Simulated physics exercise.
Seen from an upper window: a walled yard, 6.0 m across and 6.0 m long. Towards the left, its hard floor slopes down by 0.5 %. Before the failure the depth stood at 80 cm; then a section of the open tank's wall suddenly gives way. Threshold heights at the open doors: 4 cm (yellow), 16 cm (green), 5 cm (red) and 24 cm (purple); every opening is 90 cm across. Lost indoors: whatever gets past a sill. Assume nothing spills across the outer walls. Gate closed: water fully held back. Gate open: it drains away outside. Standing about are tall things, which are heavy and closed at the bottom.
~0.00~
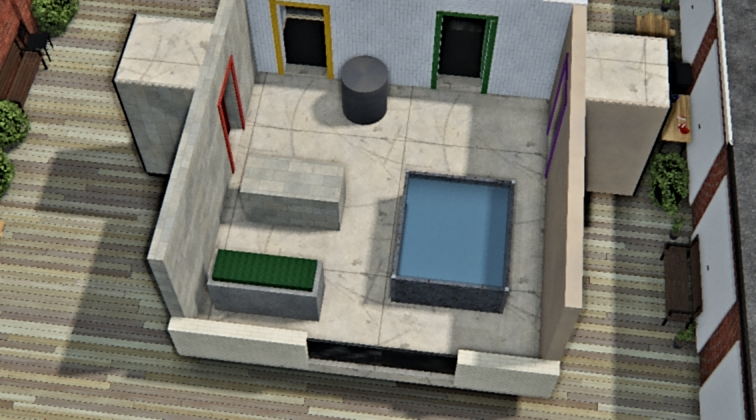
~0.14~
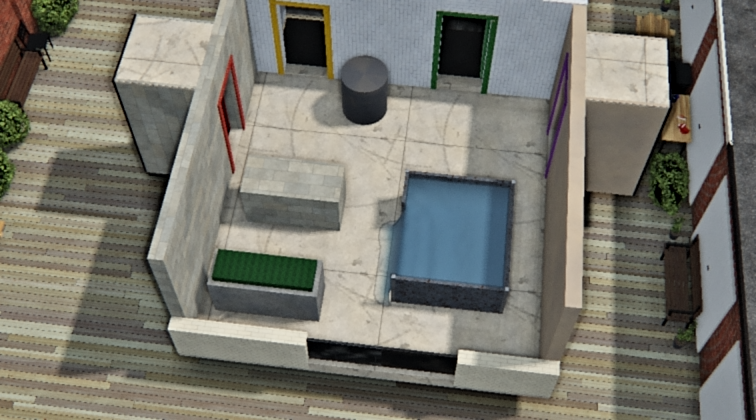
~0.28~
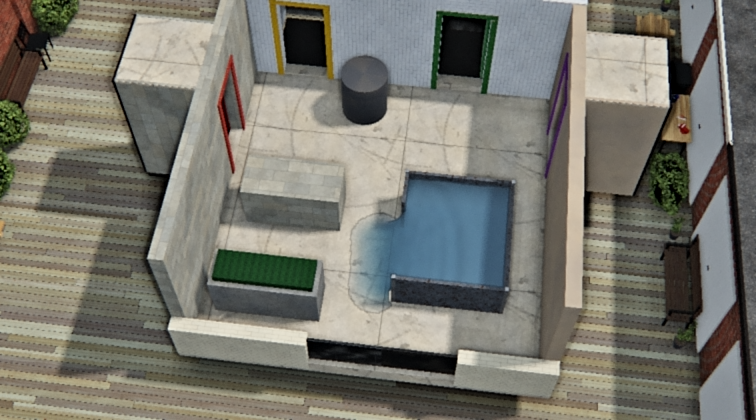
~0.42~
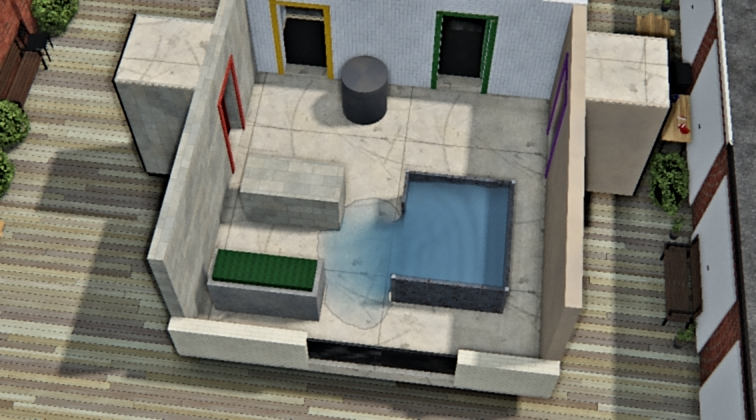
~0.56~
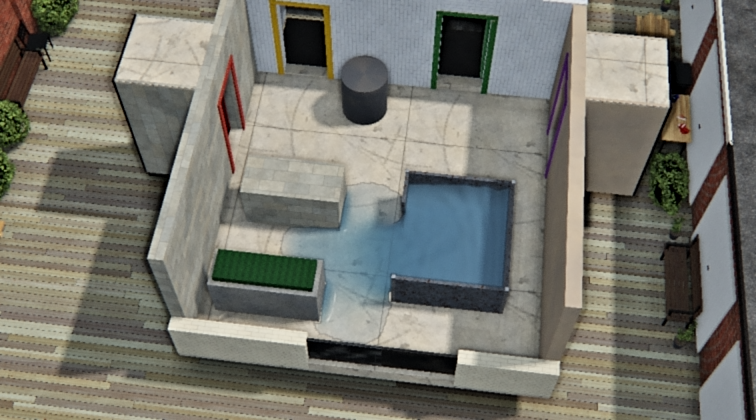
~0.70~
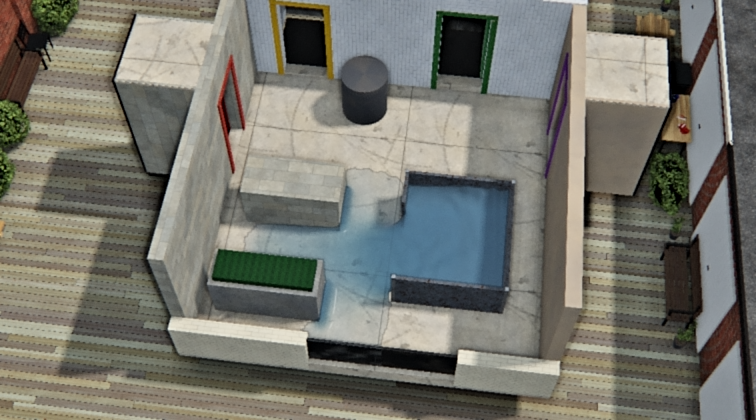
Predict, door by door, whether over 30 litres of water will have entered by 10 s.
My guess is the yellow door lets through more than the limit; my guess is the green door lets through less than the limit; my guess is the red door lets through more than the limit; my guess is the purple door lets through less than the limit.
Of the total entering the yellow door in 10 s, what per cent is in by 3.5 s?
20 per cent, roughly.
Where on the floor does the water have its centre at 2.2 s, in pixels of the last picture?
Around (349, 256) in the last picture.
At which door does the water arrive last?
The purple one.
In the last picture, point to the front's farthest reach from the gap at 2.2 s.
That's around (252, 99) in the last picture.
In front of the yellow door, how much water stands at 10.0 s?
The depth there is around 10.0 cm.
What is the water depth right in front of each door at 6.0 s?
Measured in centimetres, the yellow door gives 13, the green door 4, the red door 7 and the purple door 7.
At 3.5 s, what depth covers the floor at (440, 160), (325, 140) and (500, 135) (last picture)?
1, 4 and 1 cm, respectively.
After 1.4 s water covers 35 % of the floor and is deepest (58 cm) near (223, 256); yellow door not reached, green door not reached, red door not reached, purple door not reached.
After 2.2 s water covers 60 % of the floor and is deepest (62 cm) near (196, 327); yellow door 3 cm at the sill, 0 L in, green door not reached, red door 7 cm at the sill, 0 L in, purple door not reached.
After 3.5 s water covers 75 % of the floor and is deepest (38 cm) near (196, 327); yellow door 19 cm at the sill, 61 L in, green door 7 cm at the sill, 0 L in, red door 11 cm at the sill, 24 L in, purple door not reached.
After 6.0 s water covers 90 % of the floor and is deepest (22 cm) near (464, 367); yellow door 13 cm at the sill, 205 L in, green door 4 cm at the sill, 0 L in, red door 7 cm at the sill, 45 L in, purple door 7 cm at the sill, 0 L in.
After 10.0 s water covers 95 % of the floor and is deepest (15 cm) near (421, 192); yellow door 10 cm at the sill, 296 L in, green door 10 cm at the sill, 6 L in, red door 7 cm at the sill, 51 L in, purple door 7 cm at the sill, 0 L in.
